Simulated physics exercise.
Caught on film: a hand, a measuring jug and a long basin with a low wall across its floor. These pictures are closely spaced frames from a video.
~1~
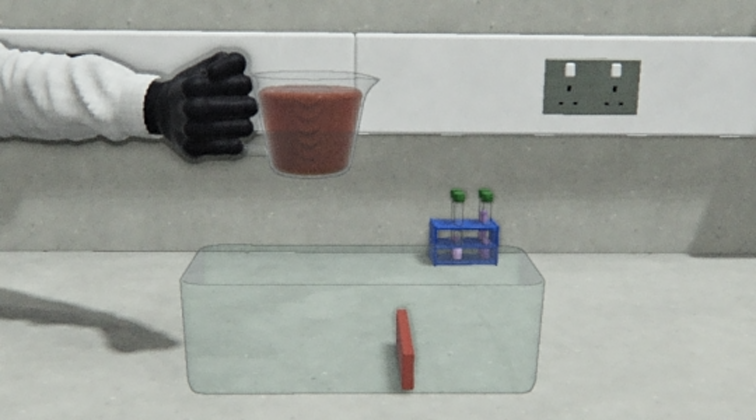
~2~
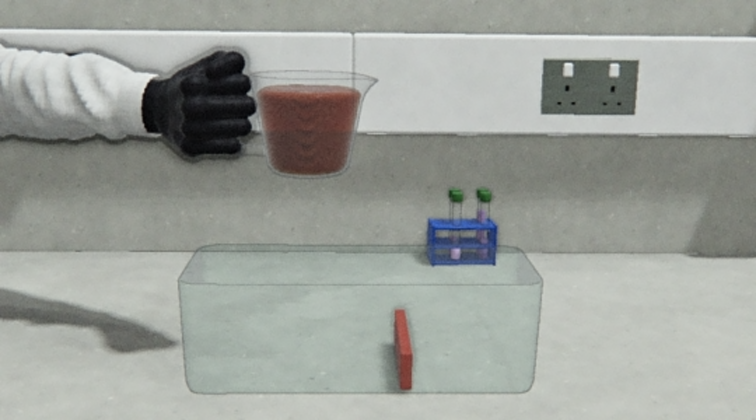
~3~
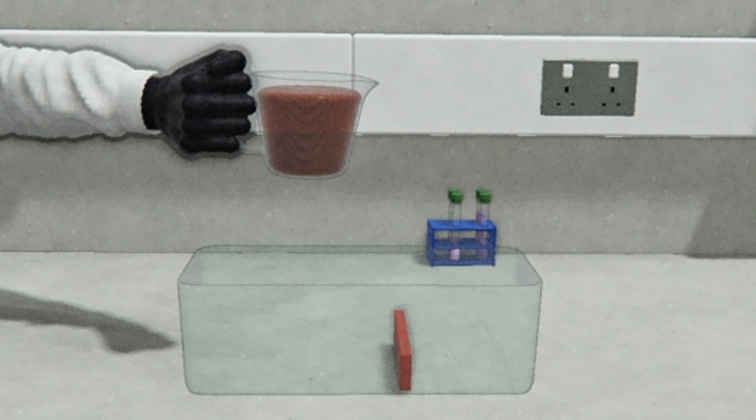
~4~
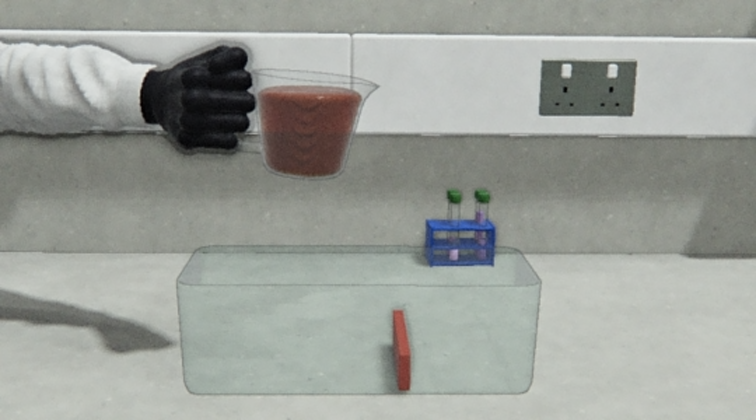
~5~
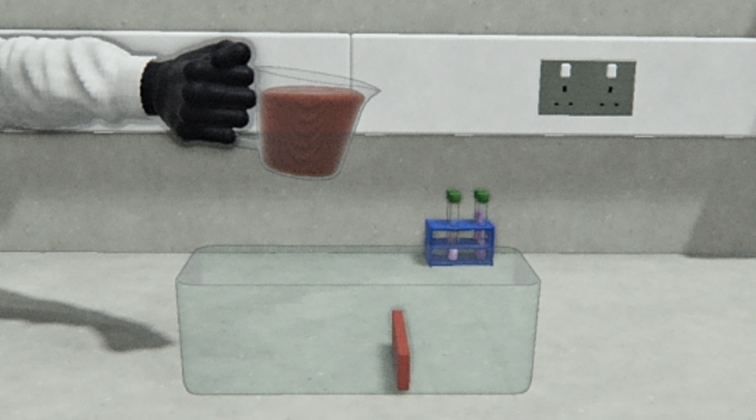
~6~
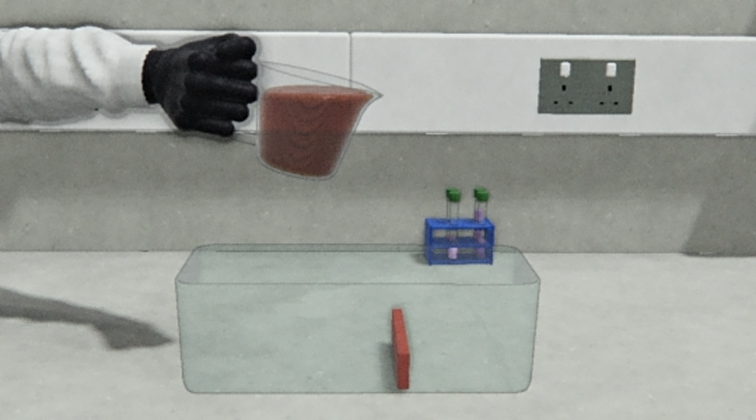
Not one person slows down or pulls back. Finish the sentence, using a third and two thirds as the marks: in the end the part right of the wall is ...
More than two thirds of the whole.
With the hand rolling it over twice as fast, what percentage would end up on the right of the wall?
It comes to some 75 in a hundred.
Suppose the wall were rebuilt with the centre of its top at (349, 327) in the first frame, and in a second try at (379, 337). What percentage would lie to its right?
Around 95 percent in try one and around 95 percent in try two.
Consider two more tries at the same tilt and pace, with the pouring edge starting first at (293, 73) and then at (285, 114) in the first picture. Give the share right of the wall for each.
Around 5 percent first, around 5 percent second.
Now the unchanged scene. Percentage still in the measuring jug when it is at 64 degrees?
I'd put it at some 65 in a hundred.
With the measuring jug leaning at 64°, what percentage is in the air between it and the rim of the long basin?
I'd say some 20 per cent.
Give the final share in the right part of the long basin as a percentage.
Roughly 85 %.
A moment on, the measuring jug is tipped part way and 64 per cent is still to pour, 0 is left of the wall and 14 right of it.
Next, the measuring jug is tipped on its side and 9 per cent is still to pour, 4 is left of the wall and 76 right of it.
Then the measuring jug is tipped right over and 0 per cent is still to pour, 13 is left of the wall and 86 right of it.
Later the measuring jug is tipped right over and 0 per cent is still to pour, 14 is left of the wall and 85 right of it.
Finally, 14 per cent lies left of the wall, 85 right of it and 1 outside.
